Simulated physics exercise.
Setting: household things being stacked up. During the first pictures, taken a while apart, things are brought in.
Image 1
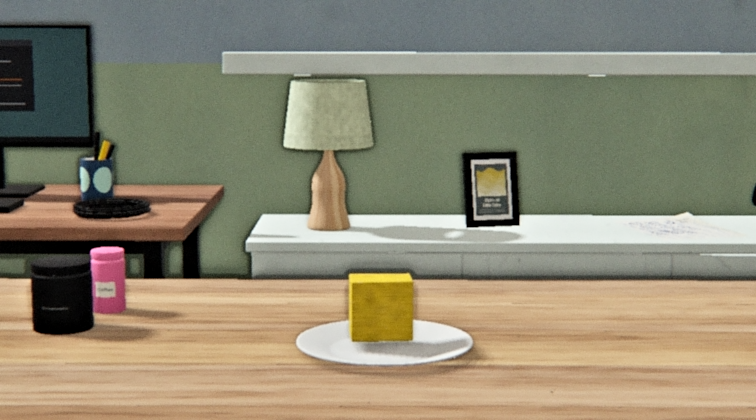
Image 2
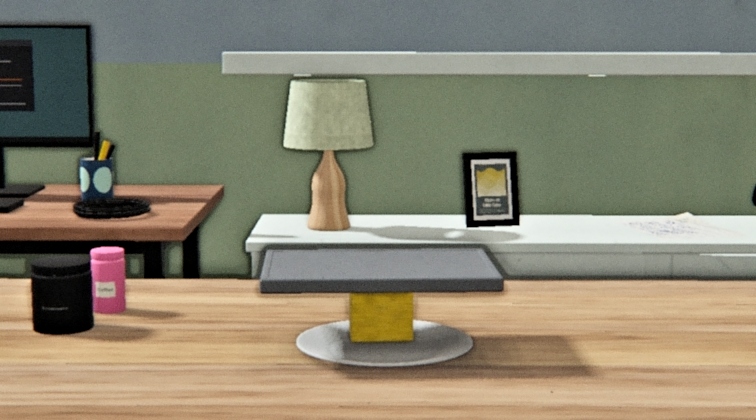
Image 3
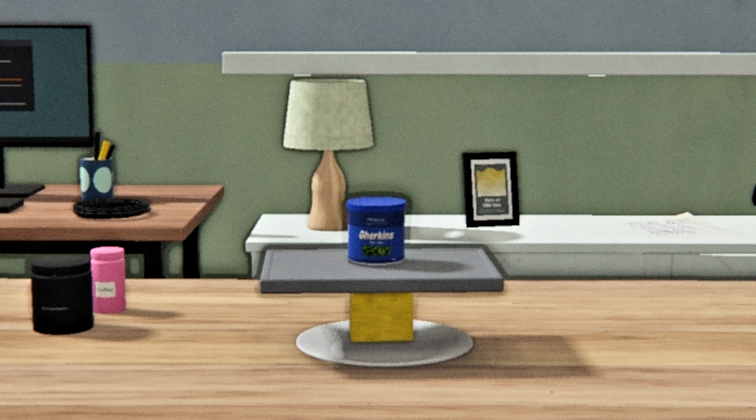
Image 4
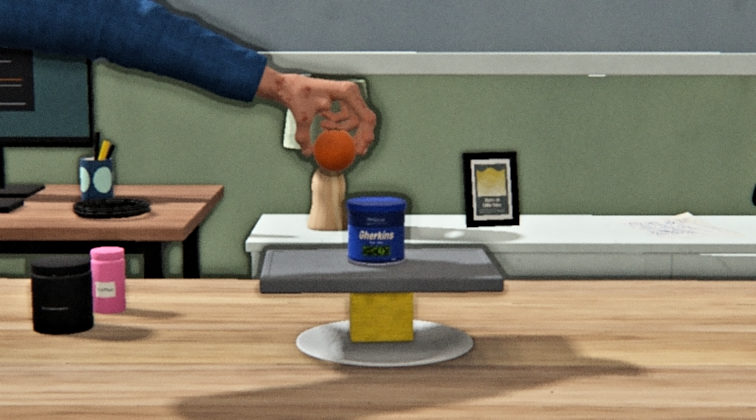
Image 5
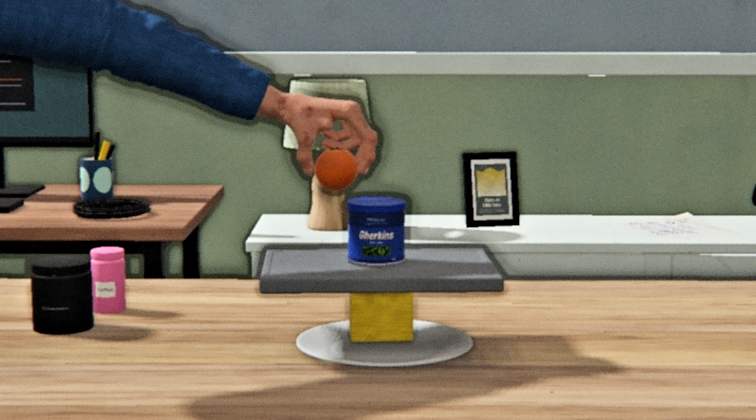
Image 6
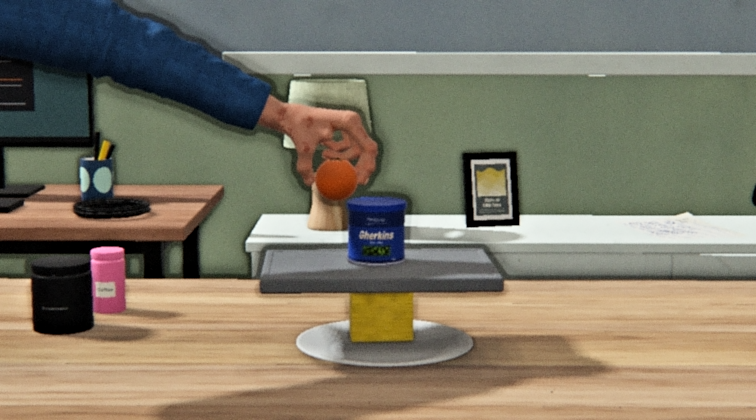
A hand lowers an orange tomato toward the blue tin standing on the grey tray.
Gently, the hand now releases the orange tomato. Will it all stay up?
The stack does not stay intact.
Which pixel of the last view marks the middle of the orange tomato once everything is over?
Near (307, 241).
Then, 0.40 s past the last view, orange tomato now fallen.
Then, 0.80 s past the last view, nothing new.
Finally, fallen, orange tomato; the other 6 still in place. Final places as the last picture's camera would see them, orange tomato near (307, 241). The pile loses its balance.
